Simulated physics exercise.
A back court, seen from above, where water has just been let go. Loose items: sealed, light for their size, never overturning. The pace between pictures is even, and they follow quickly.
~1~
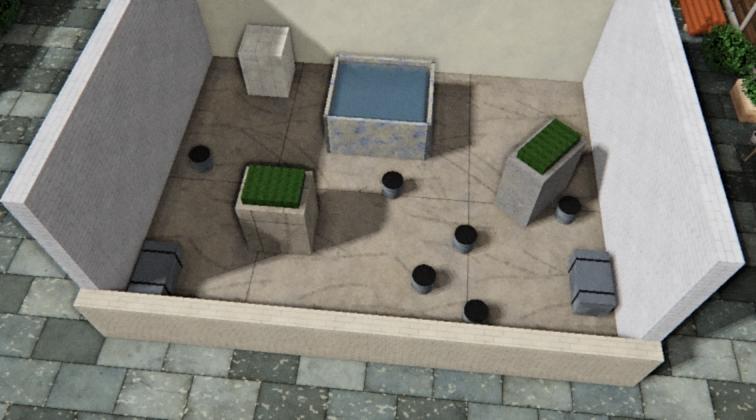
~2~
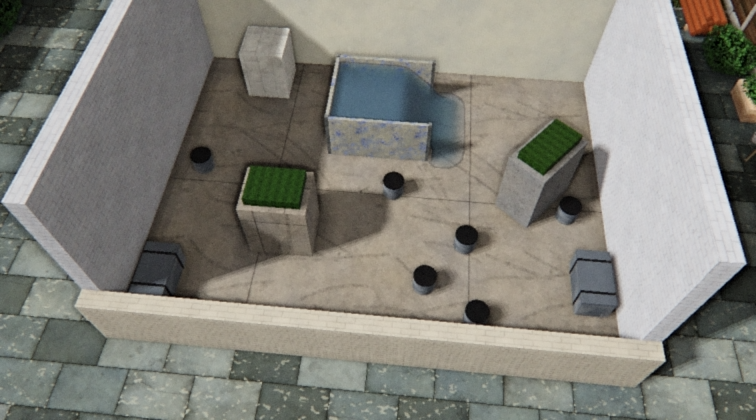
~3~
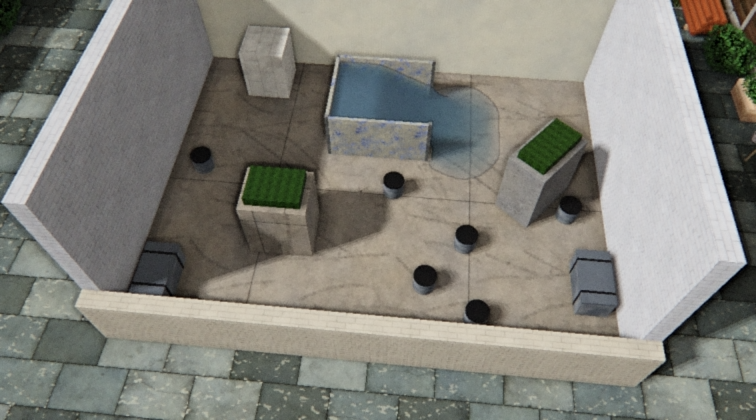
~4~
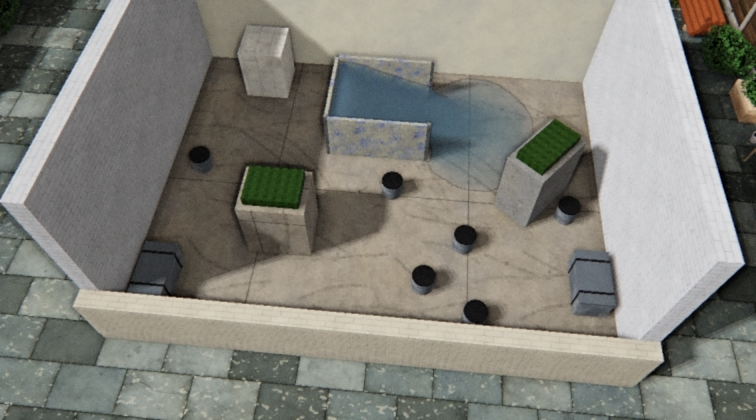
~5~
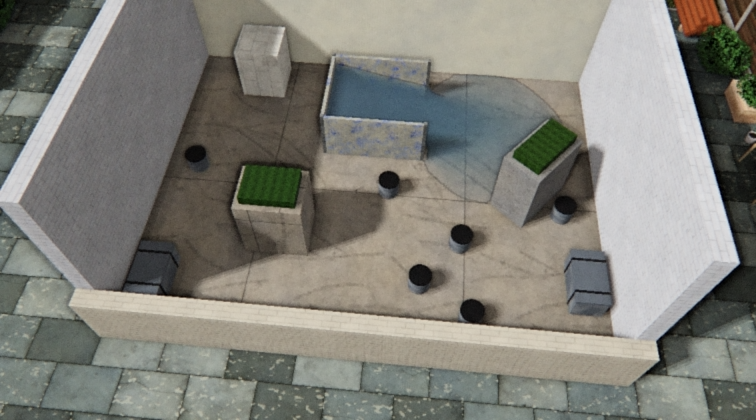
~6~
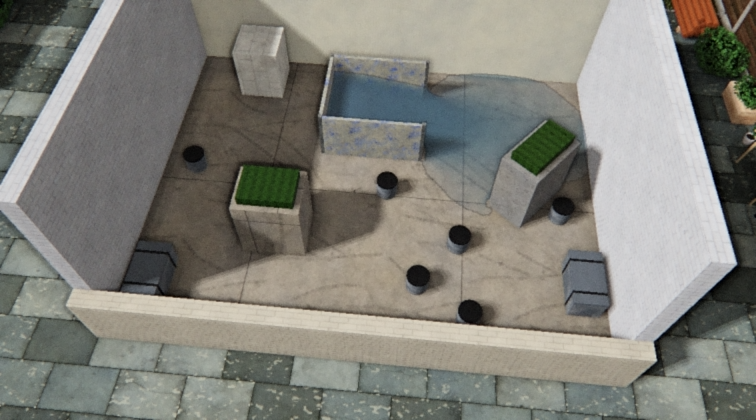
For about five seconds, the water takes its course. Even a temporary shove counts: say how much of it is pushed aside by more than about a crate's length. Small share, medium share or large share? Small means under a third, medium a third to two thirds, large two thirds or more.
A medium share.
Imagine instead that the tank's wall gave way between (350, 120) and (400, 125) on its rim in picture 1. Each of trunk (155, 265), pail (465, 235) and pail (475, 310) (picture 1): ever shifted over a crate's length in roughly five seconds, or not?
Results in order: Cleared that distance / cleared that distance / cleared that distance.
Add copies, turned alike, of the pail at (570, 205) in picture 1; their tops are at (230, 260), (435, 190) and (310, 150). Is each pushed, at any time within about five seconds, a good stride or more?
The first sits tight, the second travels far and the third sits tight.
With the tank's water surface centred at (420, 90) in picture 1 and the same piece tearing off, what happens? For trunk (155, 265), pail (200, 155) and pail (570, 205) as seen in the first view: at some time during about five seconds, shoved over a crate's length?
In order: Remained close by, remained close by, went well off.
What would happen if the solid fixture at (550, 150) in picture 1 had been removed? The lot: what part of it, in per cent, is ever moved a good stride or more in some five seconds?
Estimate: Close to 50 %.
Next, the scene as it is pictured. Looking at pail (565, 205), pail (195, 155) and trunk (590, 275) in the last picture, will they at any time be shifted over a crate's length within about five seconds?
In the order given: Covered the distance, fell short, covered the distance.
A moment on, 0 of 8 are well off their spots; 0 afloat.
Next, 0 of 8 are well off their spots; 0 afloat.
Later, 2 of 8 are well off their spots; 1 afloat.
In the end, 3 of 8 are well off their spots, and 3 have been at some point; 2 afloat.
